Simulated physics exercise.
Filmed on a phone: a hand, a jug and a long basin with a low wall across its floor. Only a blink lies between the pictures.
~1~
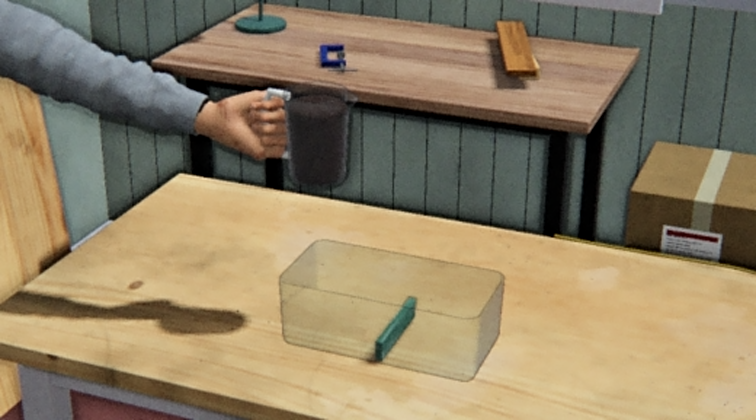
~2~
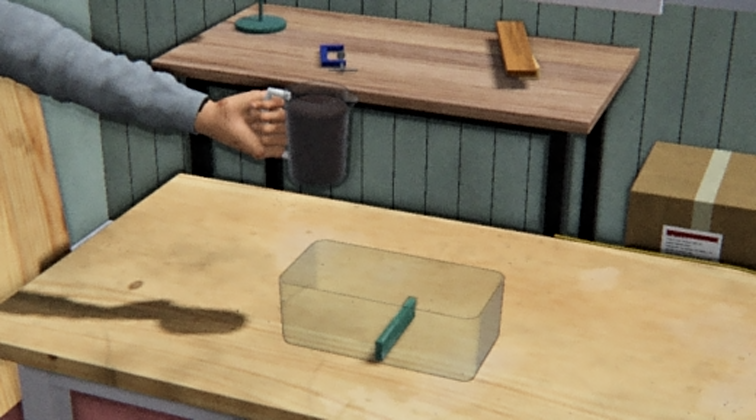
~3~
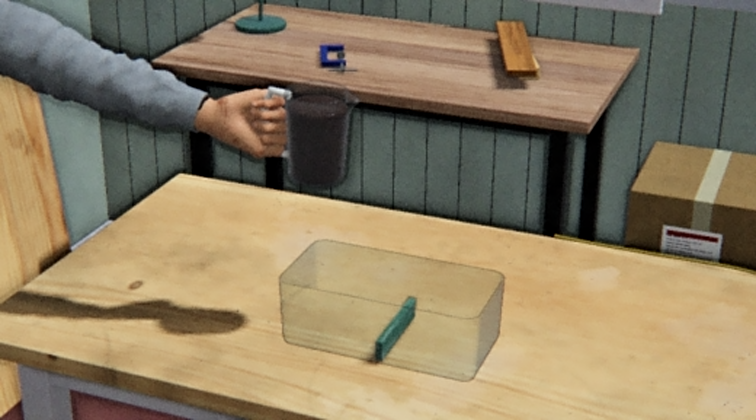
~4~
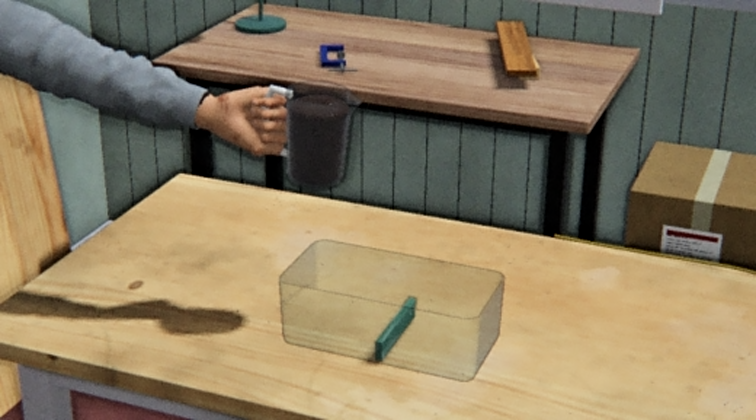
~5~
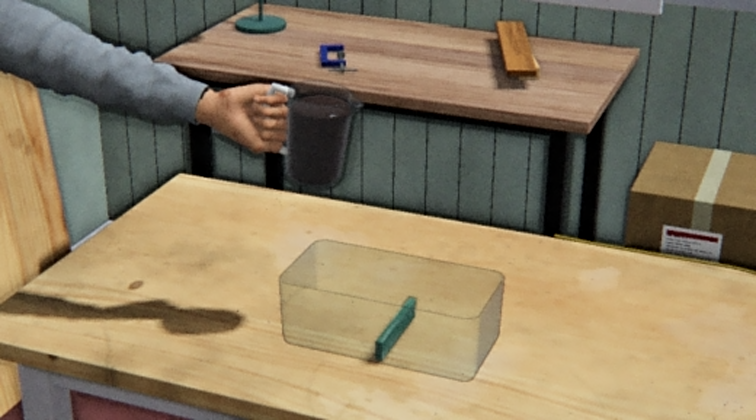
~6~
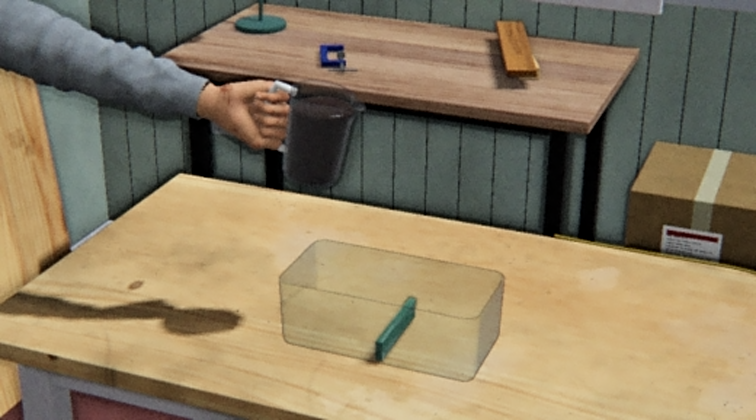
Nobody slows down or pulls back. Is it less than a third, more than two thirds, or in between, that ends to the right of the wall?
The share right of the wall is more than two thirds.
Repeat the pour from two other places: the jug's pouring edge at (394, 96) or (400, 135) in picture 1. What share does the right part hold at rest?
Roughly 80 per cent, and 85 per cent.
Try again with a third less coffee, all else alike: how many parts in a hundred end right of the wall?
Some 75 per cent.
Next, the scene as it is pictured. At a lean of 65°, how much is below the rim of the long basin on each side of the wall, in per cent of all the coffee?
The left part 0 per cent, the right part 0.
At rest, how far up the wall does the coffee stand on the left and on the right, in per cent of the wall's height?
Left about 10, right about 70.
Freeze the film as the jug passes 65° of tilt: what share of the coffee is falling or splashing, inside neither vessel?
Close to 15 per cent.
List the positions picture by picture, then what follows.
It leans 0°; its right rim is at (358, 99); the coffee meets the walls at (291, 101) and (348, 109); the long basin's rim runs from (297, 260) to (492, 297); the wall's top is at (396, 320), in the first frame.
It leans 0°; its right rim is at (359, 100); the coffee meets the walls at (291, 100) and (348, 109), in the second frame.
It leans 2°; its right rim is at (360, 101); the coffee meets the walls at (292, 100) and (348, 109), in the third frame.
It leans 4°; its right rim is at (361, 103); the coffee meets the walls at (293, 100) and (350, 110), in the fourth frame.
It leans 7°; its right rim is at (363, 105); the coffee meets the walls at (294, 102) and (352, 110), in the fifth frame.
It leans 11°; its right rim is at (365, 109); the coffee meets the walls at (296, 102) and (355, 111), in the sixth frame.
A moment on, the jug is tipped part way and 84 per cent is still to pour, 0 is left of the wall and 2 right of it.
Next, the jug is tipped right over and 29 per cent is still to pour, 2 is left of the wall and 42 right of it.
Then the jug is tipped right over and 0 per cent is still to pour, 12 is left of the wall and 83 right of it.
Later the jug is tipped right over and 0 per cent is still to pour, 18 is left of the wall and 79 right of it.
At rest 18 per cent lies left of the wall, 80 right of it and 2 outside.
